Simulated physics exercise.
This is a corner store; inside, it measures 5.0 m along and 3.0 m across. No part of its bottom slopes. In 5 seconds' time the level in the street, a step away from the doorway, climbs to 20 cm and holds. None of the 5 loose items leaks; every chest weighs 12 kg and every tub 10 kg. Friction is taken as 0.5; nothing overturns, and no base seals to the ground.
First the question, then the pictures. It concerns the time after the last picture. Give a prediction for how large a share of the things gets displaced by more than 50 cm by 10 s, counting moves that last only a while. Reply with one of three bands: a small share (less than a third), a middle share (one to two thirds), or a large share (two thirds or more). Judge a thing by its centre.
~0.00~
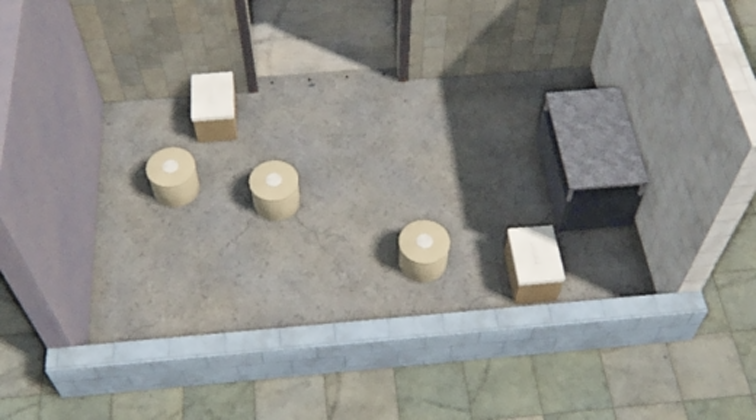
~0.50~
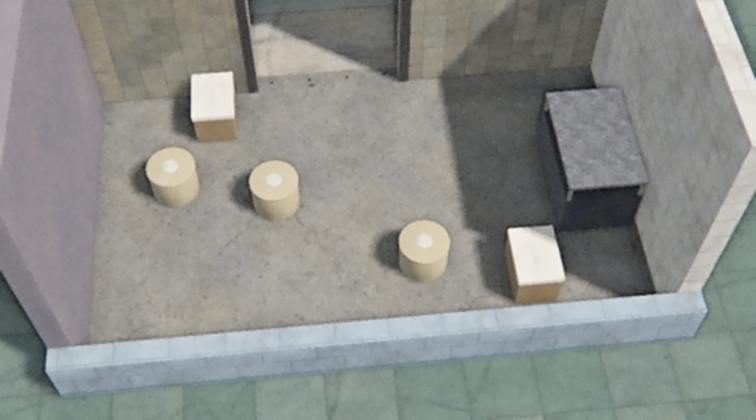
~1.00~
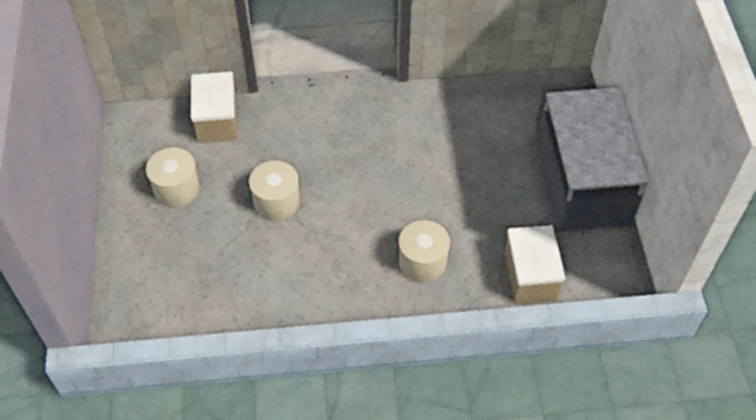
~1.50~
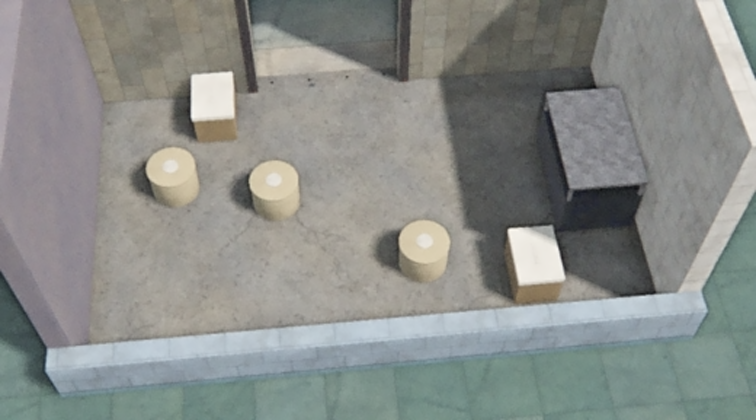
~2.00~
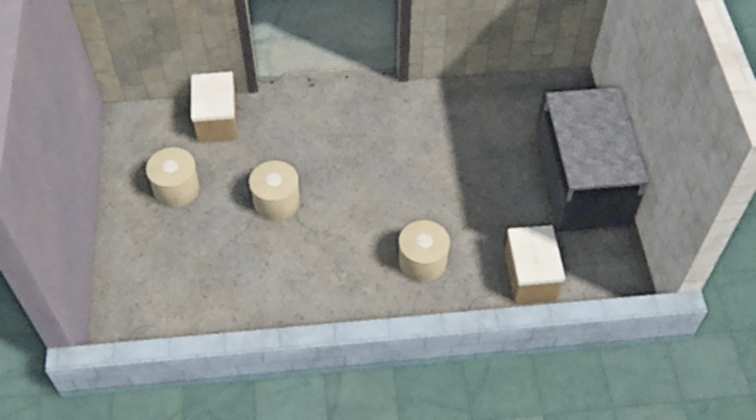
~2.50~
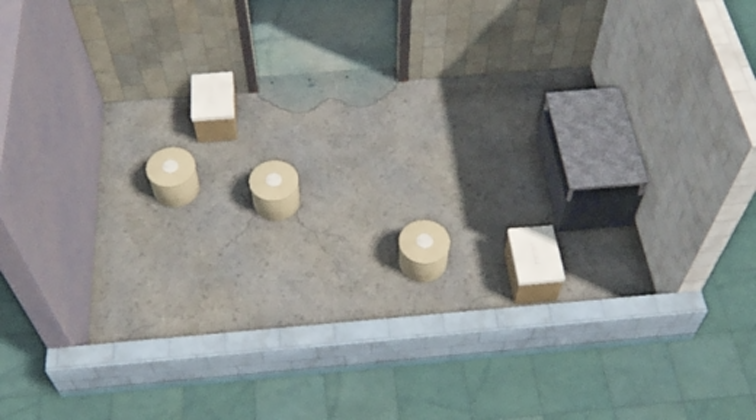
A middle share, one to two thirds.
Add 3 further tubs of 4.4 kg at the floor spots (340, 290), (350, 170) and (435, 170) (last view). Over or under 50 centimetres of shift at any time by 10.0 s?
In order: Farther; farther; farther.
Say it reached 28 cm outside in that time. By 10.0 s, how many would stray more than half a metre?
So the tally would be 5.
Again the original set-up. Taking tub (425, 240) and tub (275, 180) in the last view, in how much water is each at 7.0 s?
Some 9 cm at the first, some 6 cm at the second.
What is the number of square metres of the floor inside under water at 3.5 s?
Flooded: Near 1.5 m2.
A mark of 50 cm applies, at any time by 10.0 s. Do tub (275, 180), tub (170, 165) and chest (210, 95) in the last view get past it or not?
In turn: Above the mark, below the mark, below the mark.
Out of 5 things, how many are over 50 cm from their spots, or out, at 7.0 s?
I make it 1.
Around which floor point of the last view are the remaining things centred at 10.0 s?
The centre is close to (348, 230).
After 3.5 s 0 of 5 are over 50 cm from their spots; 0 afloat.
After 4.5 s 0 of 5 are over 50 cm from their spots; 0 afloat.
After 7.0 s 1 of 5 are over 50 cm from their spots; 1 afloat.
After 10.0 s 3 of 5 are over 50 cm from their spots, and 3 have been at some point; 3 afloat.
